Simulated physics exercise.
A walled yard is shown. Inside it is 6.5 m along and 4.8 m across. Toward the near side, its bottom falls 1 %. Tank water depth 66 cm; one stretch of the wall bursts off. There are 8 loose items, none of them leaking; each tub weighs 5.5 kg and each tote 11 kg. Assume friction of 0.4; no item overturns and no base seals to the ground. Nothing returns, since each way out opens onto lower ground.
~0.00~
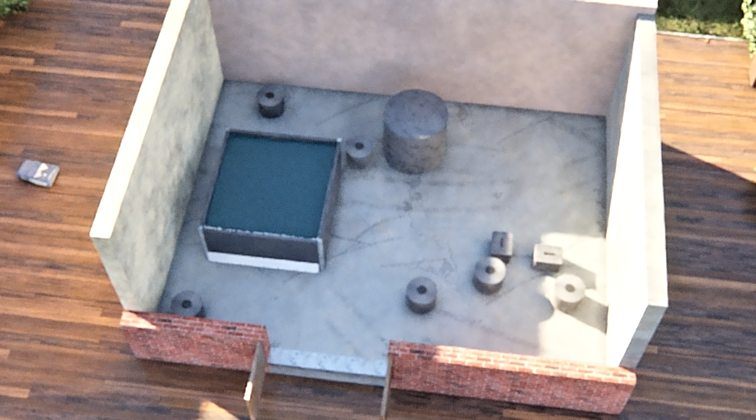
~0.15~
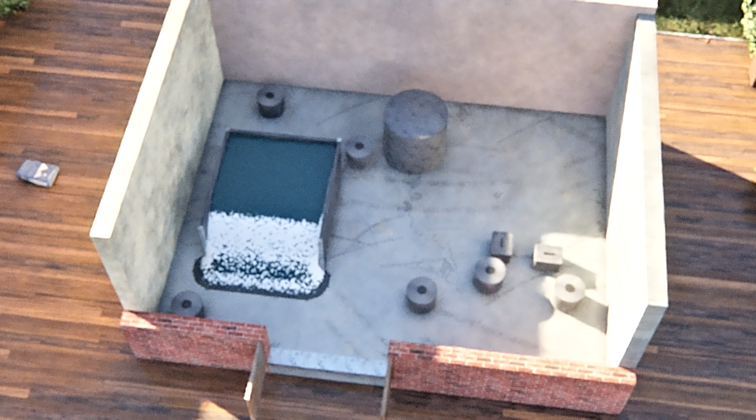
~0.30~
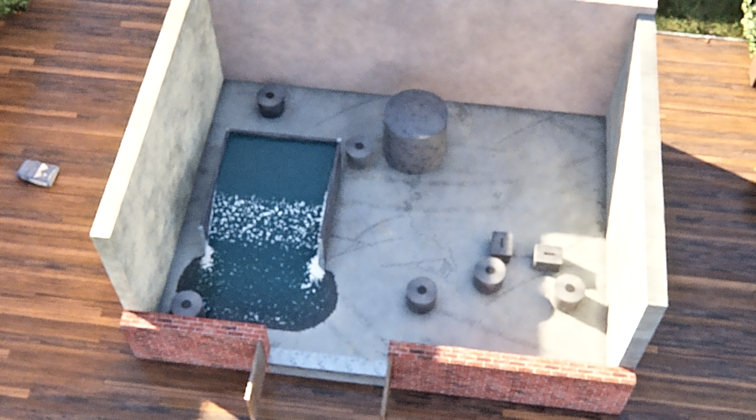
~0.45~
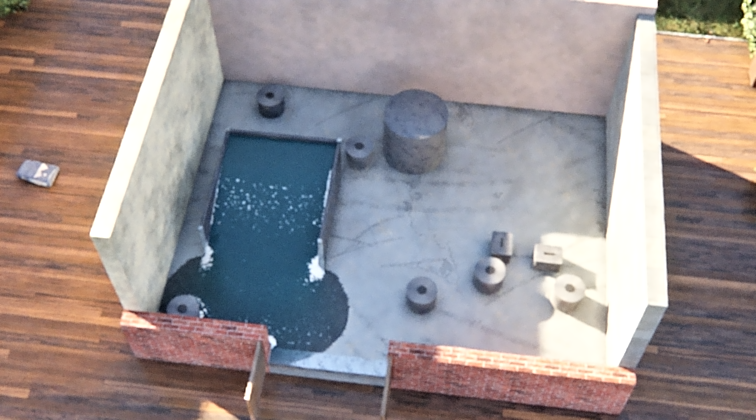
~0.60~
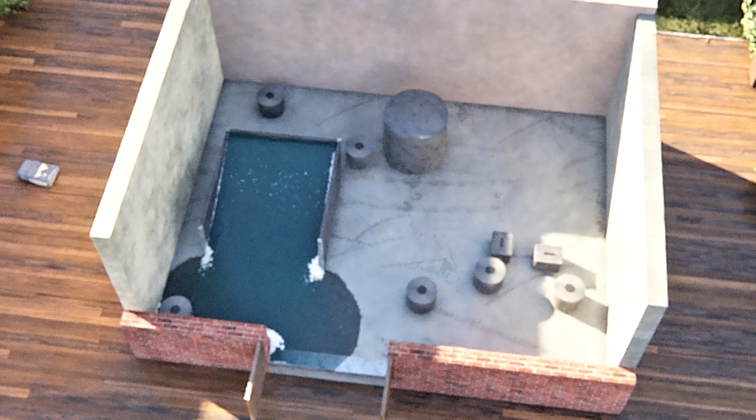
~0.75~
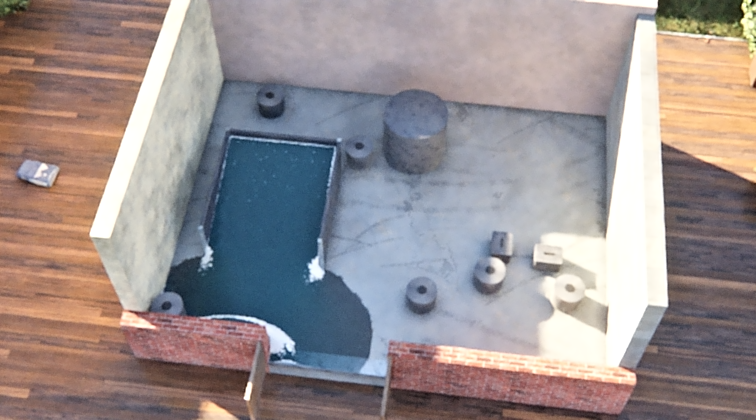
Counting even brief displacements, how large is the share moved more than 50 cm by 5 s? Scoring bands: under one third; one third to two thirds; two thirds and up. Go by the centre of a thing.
Mid band.
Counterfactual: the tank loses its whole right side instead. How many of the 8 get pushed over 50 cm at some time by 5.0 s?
The answer would then be 6.
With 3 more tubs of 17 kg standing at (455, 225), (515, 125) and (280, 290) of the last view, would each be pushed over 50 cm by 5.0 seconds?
Check, in order - not exceeded, not exceeded, exceeded.
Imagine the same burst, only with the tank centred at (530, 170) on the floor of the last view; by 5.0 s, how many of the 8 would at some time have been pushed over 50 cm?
Result: 6.
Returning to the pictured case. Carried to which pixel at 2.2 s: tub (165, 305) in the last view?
Around (190, 212).
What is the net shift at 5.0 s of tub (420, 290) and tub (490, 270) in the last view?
Object 1: 80 cm. Object 2: 10 cm.
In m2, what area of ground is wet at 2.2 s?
Some 9.5 m2 of it.
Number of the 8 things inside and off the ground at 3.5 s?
At that instant the tally stands at 1.
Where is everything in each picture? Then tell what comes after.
In the first frame, a tub at (187, 304), on the bottom; a tub at (270, 95), on the bottom; water covers 3.1 m2; 0 of 8 have shifted.
In the second frame, a tub at (187, 304) rests on the ground; a tub at (270, 95) rests on the ground; water covers 4.0 m2; 0 of 8 have shifted.
In the third frame, a tub at (187, 304), on the bottom; a tub at (270, 95) rests on the ground; water covers 5.2 m2; 0 of 8 have shifted.
In the fourth frame, a tub at (183, 309) rests on the ground, 9 cm from its start; a tub at (270, 95) rests on the ground; water covers 6.5 m2; 1 of 8 have shifted.
In the fifth frame, a tub at (175, 310) floats, 18 cm from its start; a tub at (270, 95) rests on the ground; water covers 7.0 m2; 1 of 8 have shifted.
In the sixth frame, a tub at (167, 306), afloat, 27 cm from its start; a tub at (270, 95) rests on the ground; 7.2 m2 under water; 1 of 8 have shifted.
After 1.1 s 0 of 8 are over 50 cm from their spots; 1 afloat.
After 2.2 s 1 of 8 are over 50 cm from their spots; 1 afloat.
After 3.5 s 1 of 8 are over 50 cm from their spots; 1 afloat.
After 5.0 s 3 of 8 are over 50 cm from their spots, and 3 have been at some point; 4 afloat.
